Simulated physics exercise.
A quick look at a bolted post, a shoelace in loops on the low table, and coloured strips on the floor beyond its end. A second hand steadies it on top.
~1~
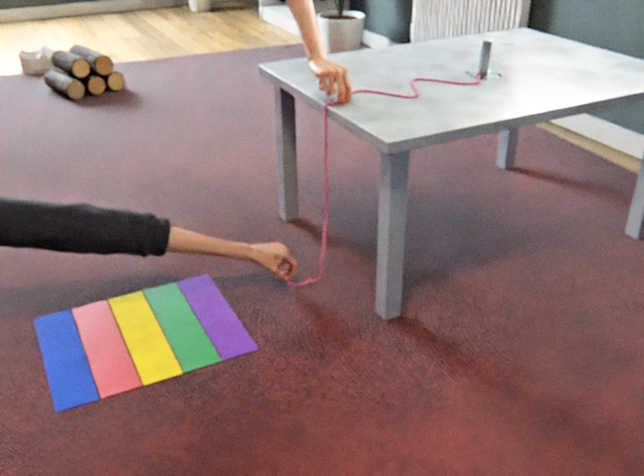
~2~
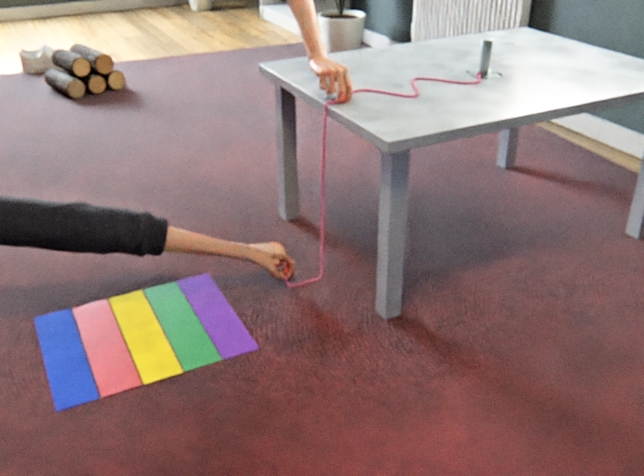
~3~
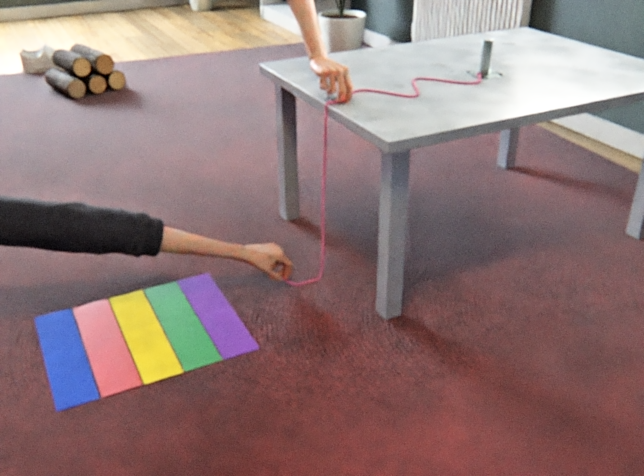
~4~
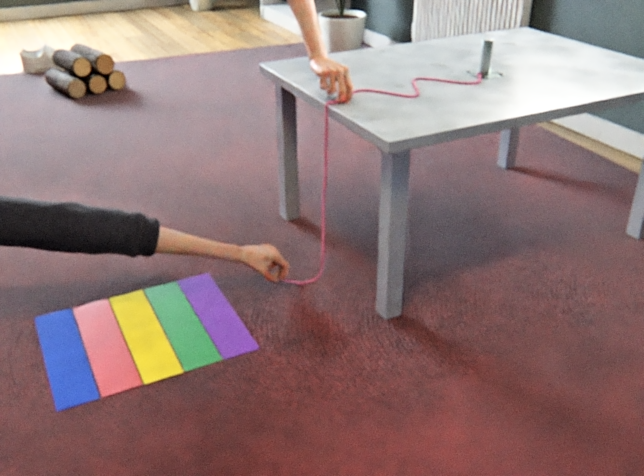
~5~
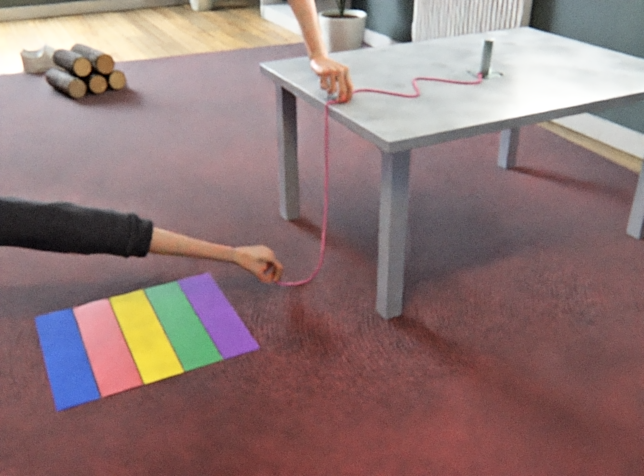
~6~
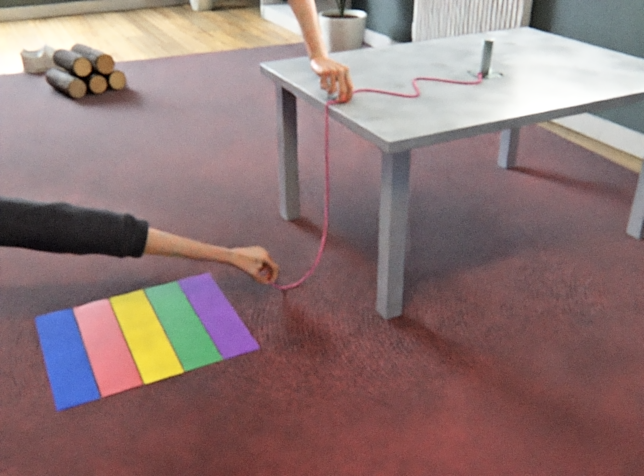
A pink shoelace winds across a low grey table and hangs over its near edge to a dark red carpet, seen from slightly above in a room. One hand presses it at the table edge, while a dark-sleeved arm from the left holds its low end near blue, pink, yellow, green and purple strips, left to right. The lower hand draws the end slightly leftward, the camera staying still.
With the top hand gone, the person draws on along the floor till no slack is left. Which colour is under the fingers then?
The end stops over the blue strip.
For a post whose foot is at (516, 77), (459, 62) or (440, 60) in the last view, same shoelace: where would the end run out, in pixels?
Try by try, around (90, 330), (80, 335) and (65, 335).
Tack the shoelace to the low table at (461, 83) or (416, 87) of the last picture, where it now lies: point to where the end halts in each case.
Near (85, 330) and (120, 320).
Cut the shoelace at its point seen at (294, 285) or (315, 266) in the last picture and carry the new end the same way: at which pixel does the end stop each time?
Try by try, around (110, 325) and (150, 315).
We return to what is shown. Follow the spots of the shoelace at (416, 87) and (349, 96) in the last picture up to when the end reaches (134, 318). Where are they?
About (374, 91), and the other about (312, 155).
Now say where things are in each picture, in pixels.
The first picture shows end (288, 277); purple (232, 339); green (195, 350); yellow (156, 362); red (115, 374); blue (73, 387).
The second picture shows end (286, 277); shoelace through (474, 83) (414, 85) (379, 92) (326, 110) (322, 186) (322, 258).
The third picture shows end (283, 278).
The fourth picture shows end (279, 279); shoelace through (475, 83) (414, 85) (379, 92) (327, 110) (325, 186) (323, 257).
The fifth picture shows end (273, 280).
The sixth picture shows end (269, 281); shoelace through (475, 83) (415, 85) (379, 91) (327, 109) (327, 185) (319, 258).
Early on, end near (134, 318); over yellow.
Midway, end near (89, 330); over red.
At the end of the slack, end near (63, 337); over blue. It gets as far as the blue strip.
